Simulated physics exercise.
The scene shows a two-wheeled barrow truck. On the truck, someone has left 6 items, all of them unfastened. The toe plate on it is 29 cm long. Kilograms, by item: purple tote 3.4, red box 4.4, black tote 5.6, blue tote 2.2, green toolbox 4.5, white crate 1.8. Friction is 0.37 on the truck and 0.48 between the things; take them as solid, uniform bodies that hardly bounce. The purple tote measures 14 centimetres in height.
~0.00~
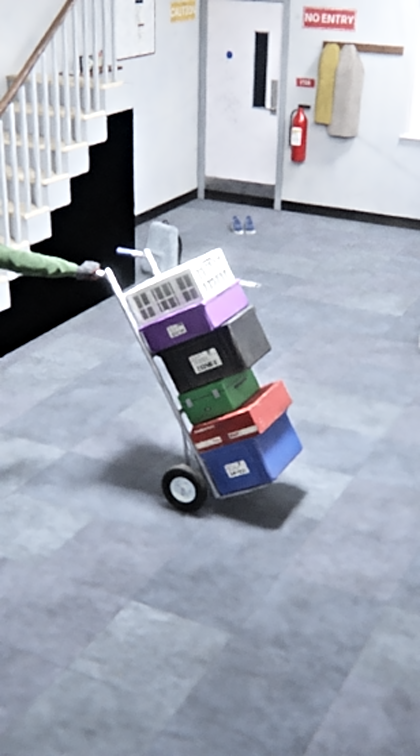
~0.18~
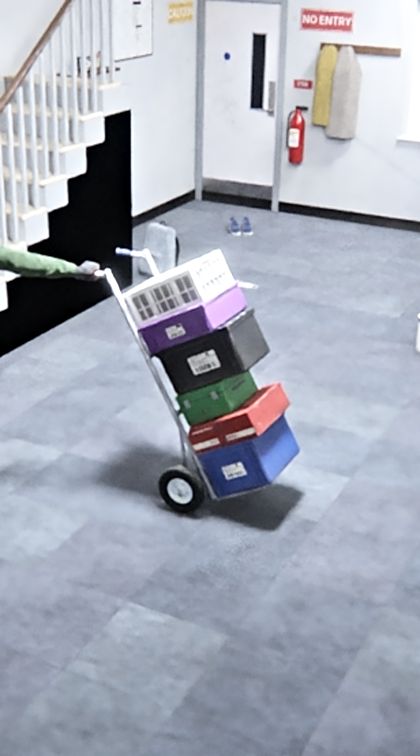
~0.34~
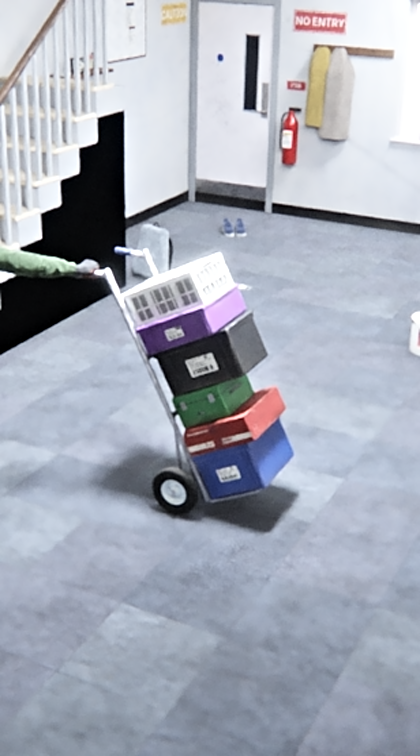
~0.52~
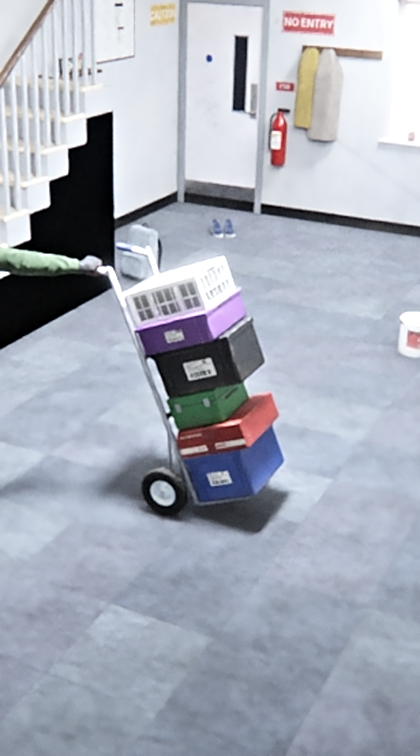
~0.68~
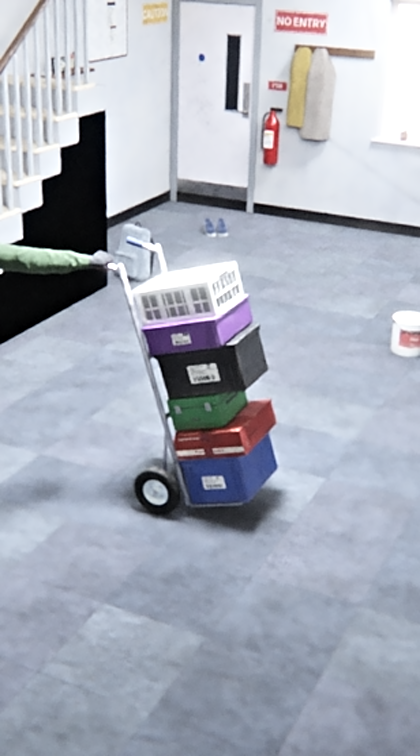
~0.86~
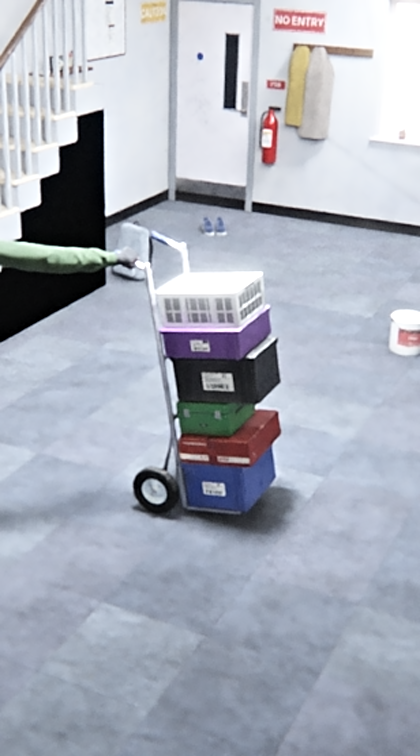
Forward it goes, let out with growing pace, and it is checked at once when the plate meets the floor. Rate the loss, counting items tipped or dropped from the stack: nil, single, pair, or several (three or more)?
Several.
By 1.76 s, truck upright; purple tote rocked 18° off its seat near (296, 360); red box rocked 18° off its seat near (256, 450); white crate rocked 18° off its seat.
By 2.26 s, truck upright; purple tote, black tote and white crate now dropped from the stack; red box rocked 46° off its seat near (288, 462); green toolbox rocked 46° off its seat.
By 2.56 s, truck upright; red box and green toolbox now dropped from the stack; blue tote on its side.
When it is over (3.6 s), dropped from the stack, purple tote, red box, black tote, green toolbox and white crate; lying over on the truck, blue tote. In the last view, red box near (349, 500).
